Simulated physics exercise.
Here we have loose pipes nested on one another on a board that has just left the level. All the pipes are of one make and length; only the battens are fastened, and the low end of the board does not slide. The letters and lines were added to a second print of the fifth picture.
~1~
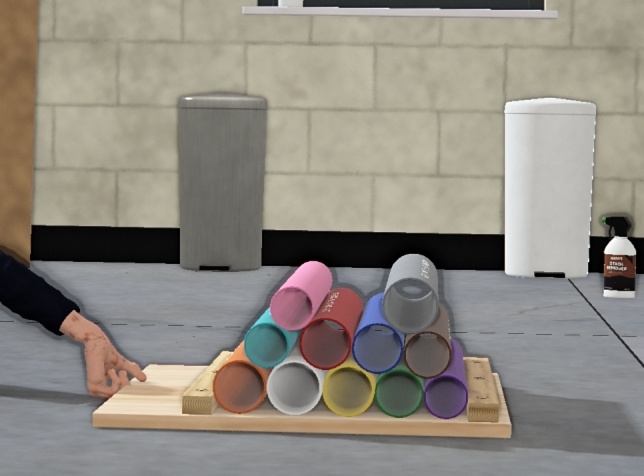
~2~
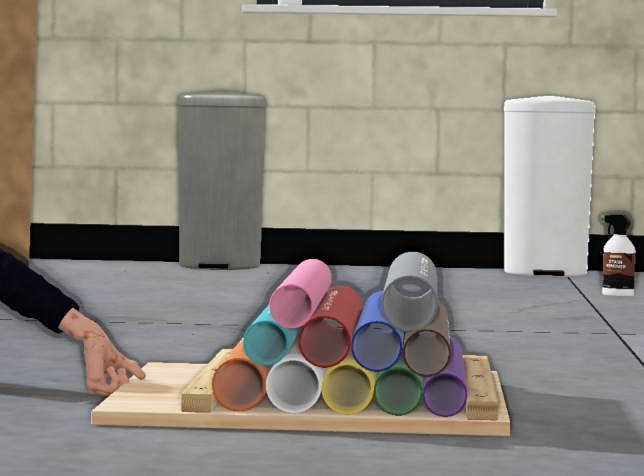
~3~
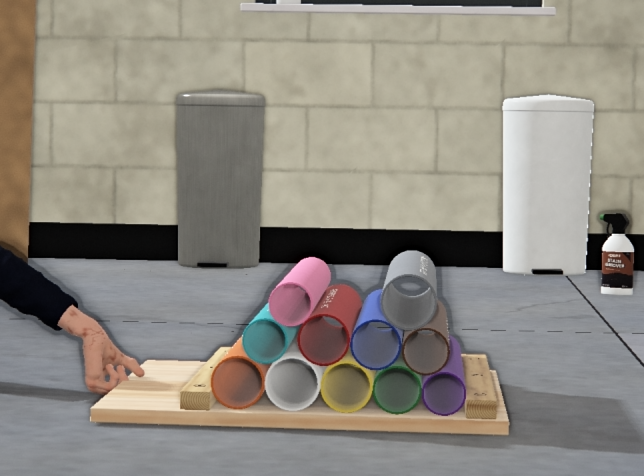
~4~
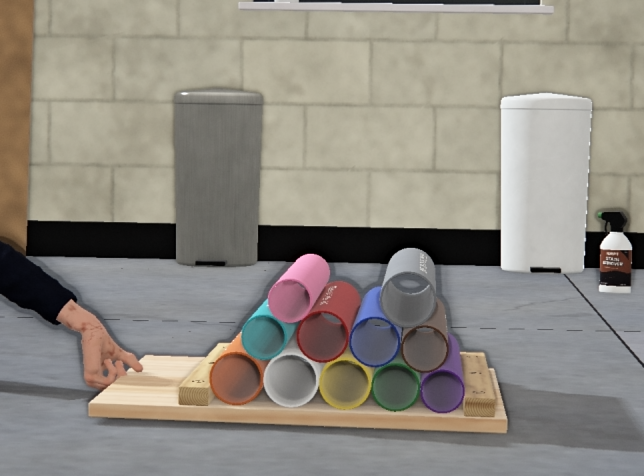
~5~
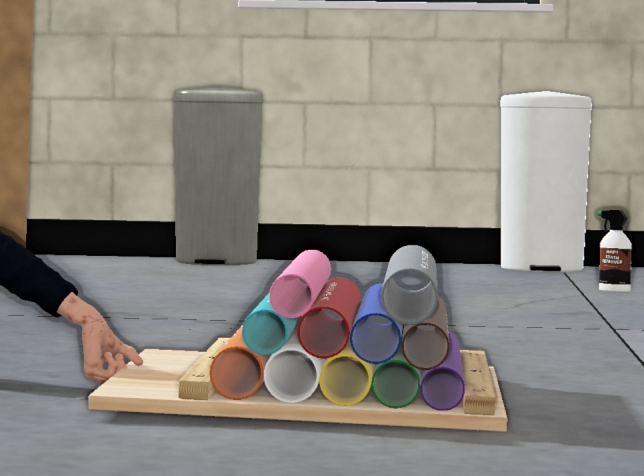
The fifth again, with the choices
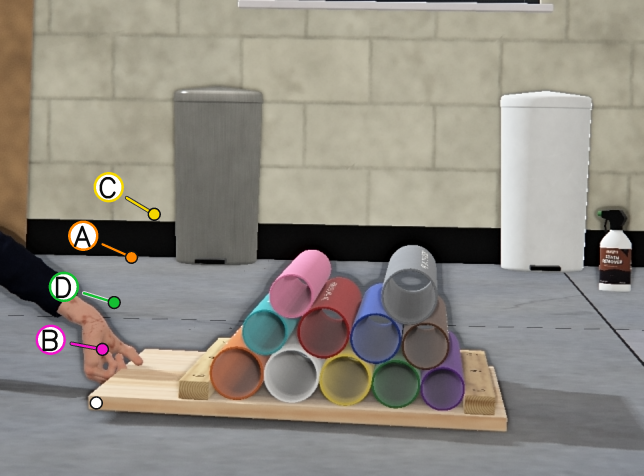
A stack of colourful pipes sat nested between wooden battens on a board, with pink and grey ones on top, and barely anything moved while a hand stayed at the board's left end.
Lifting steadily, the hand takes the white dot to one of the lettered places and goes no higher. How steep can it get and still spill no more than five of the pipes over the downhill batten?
Stop at C.
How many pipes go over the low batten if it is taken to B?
The count is none.
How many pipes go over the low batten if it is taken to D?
The count is none.
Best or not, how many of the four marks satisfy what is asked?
The number is four.
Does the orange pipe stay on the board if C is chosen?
The orange pipe: Yes.
On the copy, A at (132, 257); B at (102, 349); C at (154, 214); D at (114, 303); the white dot at (96, 403).
On C. First, board at 17°.
Then, board at 30°.
Finally, board at 30°, five over the low batten.
By contrast, A one over the low batten (grey); B none over the low batten; D none over the low batten.
